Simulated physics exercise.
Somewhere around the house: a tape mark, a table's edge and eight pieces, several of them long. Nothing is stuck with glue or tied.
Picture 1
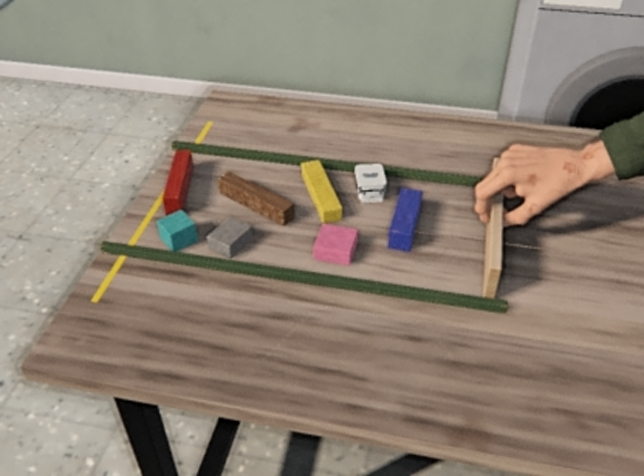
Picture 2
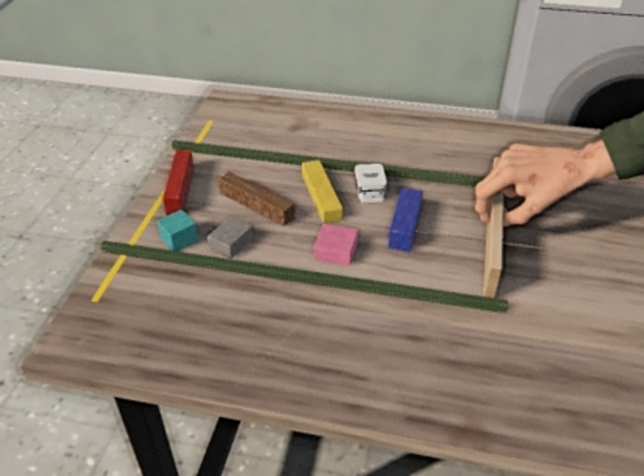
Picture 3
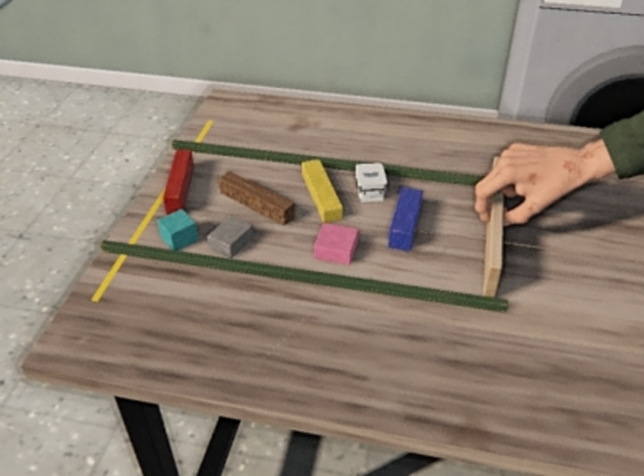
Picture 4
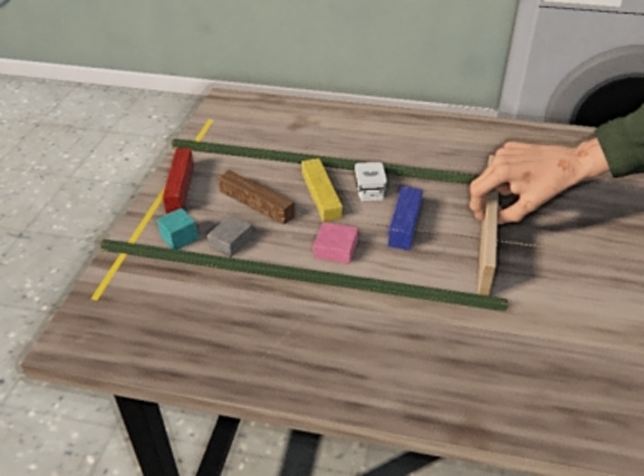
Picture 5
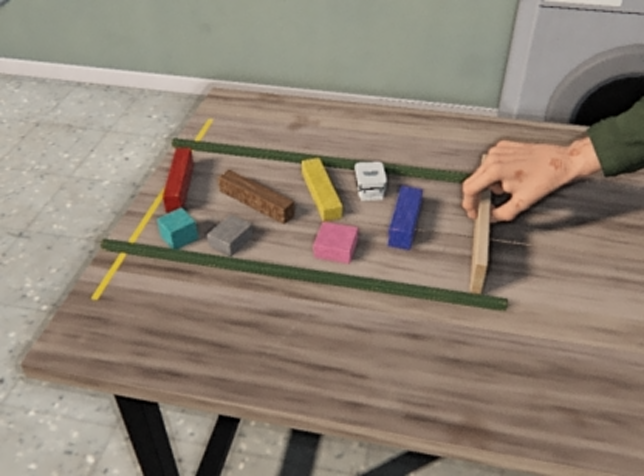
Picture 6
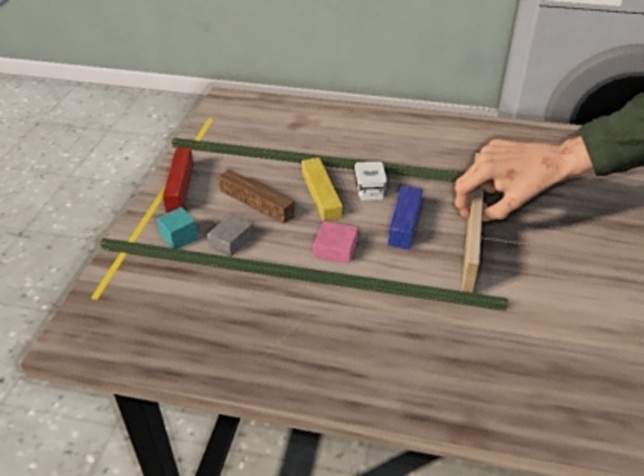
A hand slides an upright wooden board slightly left toward eight colorful pieces on a table.
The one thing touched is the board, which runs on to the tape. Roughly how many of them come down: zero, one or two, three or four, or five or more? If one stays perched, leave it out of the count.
Five or more.
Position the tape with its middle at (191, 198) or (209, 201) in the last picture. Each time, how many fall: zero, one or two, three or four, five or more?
Counts, in turn - one or two; zero.
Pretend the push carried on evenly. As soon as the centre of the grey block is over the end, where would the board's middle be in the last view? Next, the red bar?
Near (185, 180), then near (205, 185).
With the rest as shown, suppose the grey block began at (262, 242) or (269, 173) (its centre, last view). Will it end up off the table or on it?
Grey block - first try slides off, second try slides off.
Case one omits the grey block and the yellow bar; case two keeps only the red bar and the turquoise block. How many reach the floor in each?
I'd say 3 the first time and 3 the second time.
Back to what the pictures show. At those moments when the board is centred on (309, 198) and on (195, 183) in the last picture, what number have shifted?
The counts are 5 and 8.
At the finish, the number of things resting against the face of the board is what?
Result: 3 in all.
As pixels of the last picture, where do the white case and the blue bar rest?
Final positions: Near (170, 154); near (152, 184).
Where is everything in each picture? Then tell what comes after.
In the first frame, red bar (179, 182); turquoise block (178, 231); grey block (230, 237); board (494, 225); tape (162, 197).
In the second frame, turquoise block (178, 231); pink block (336, 245).
In the third frame, grey block (231, 237); brown bar (256, 198).
In the fourth frame, red bar (179, 180); white case (370, 182).
In the fifth frame, turquoise block (178, 229); blue bar (406, 217).
In the sixth frame, red bar (179, 179); turquoise block (178, 229); grey block (231, 235); board (475, 219); tape (162, 194).
Soon after, none off yet; red bar at rest near (179, 179); turquoise block at rest near (178, 229); grey block at rest near (231, 235).
After that, none off yet; red bar at rest near (178, 179); turquoise block displaced about its own width near (152, 227); grey block displaced about its own width near (183, 230).
In the end, the number that fall off is five or more; gone, yellow bar, brown bar, grey block, turquoise block and red bar.
